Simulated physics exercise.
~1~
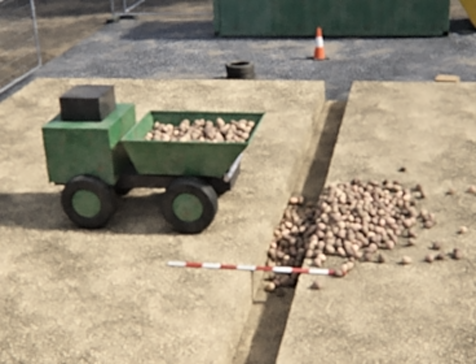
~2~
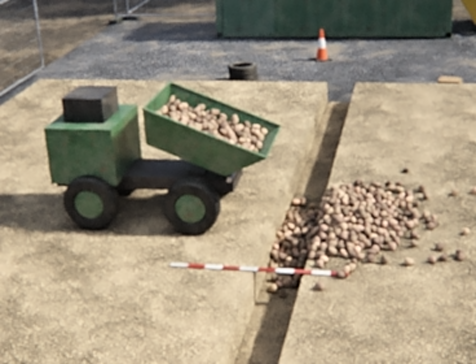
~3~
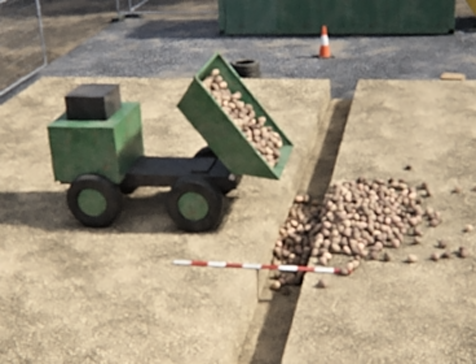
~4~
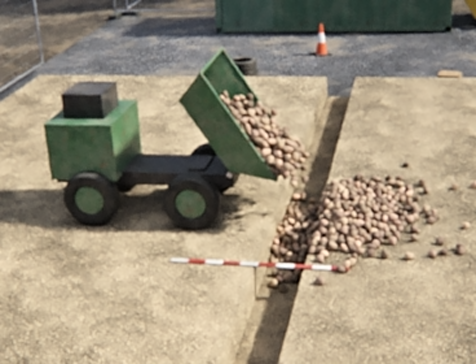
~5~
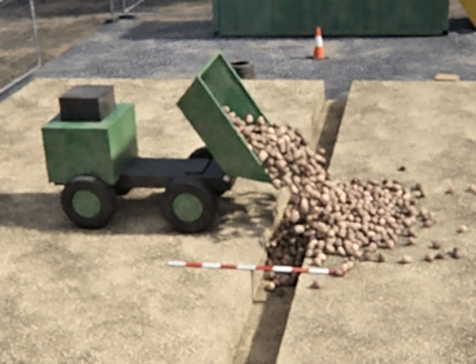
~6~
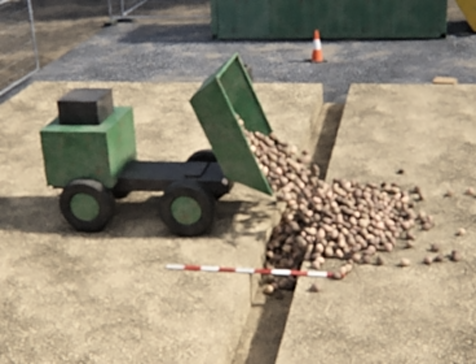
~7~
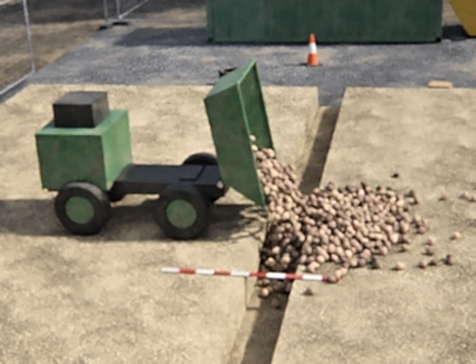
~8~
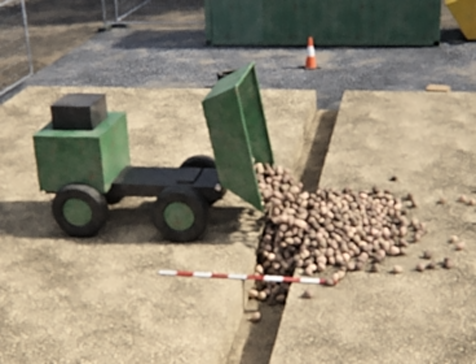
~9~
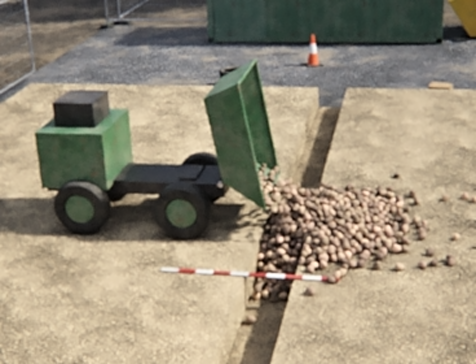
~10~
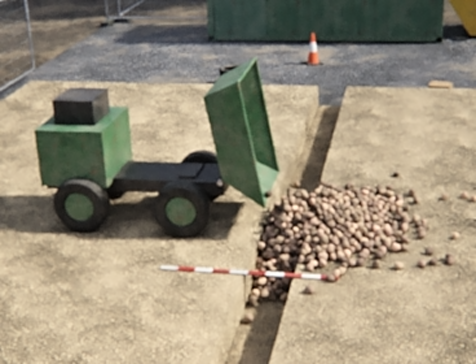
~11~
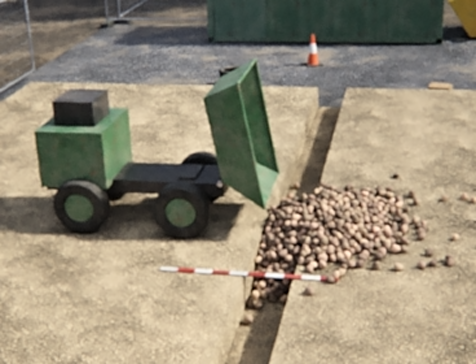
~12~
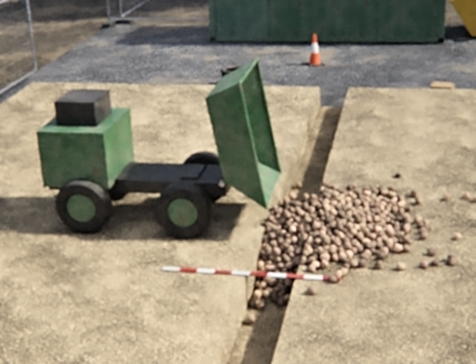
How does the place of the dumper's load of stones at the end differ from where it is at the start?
At the start the load sits in the green skip on the left. At the end it lies lower and further right, in and beyond the trench with the earlier heap.
A small green dumper with black wheels stands at the left on pale, sandy ground, its skip full of brownish cobbles, seen from above and to the side by a slightly swaying camera. A narrow trench runs ahead of it, with a heap of similar stones already lying in and beyond it, a red and white staff in front, and an orange cone and green container behind. The skip tips up steeply to the right and the cobbles begin to slide out. They pour onto the heap and trench as the skip tilts further. Finally the raised skip is empty and the enlarged heap lies still.
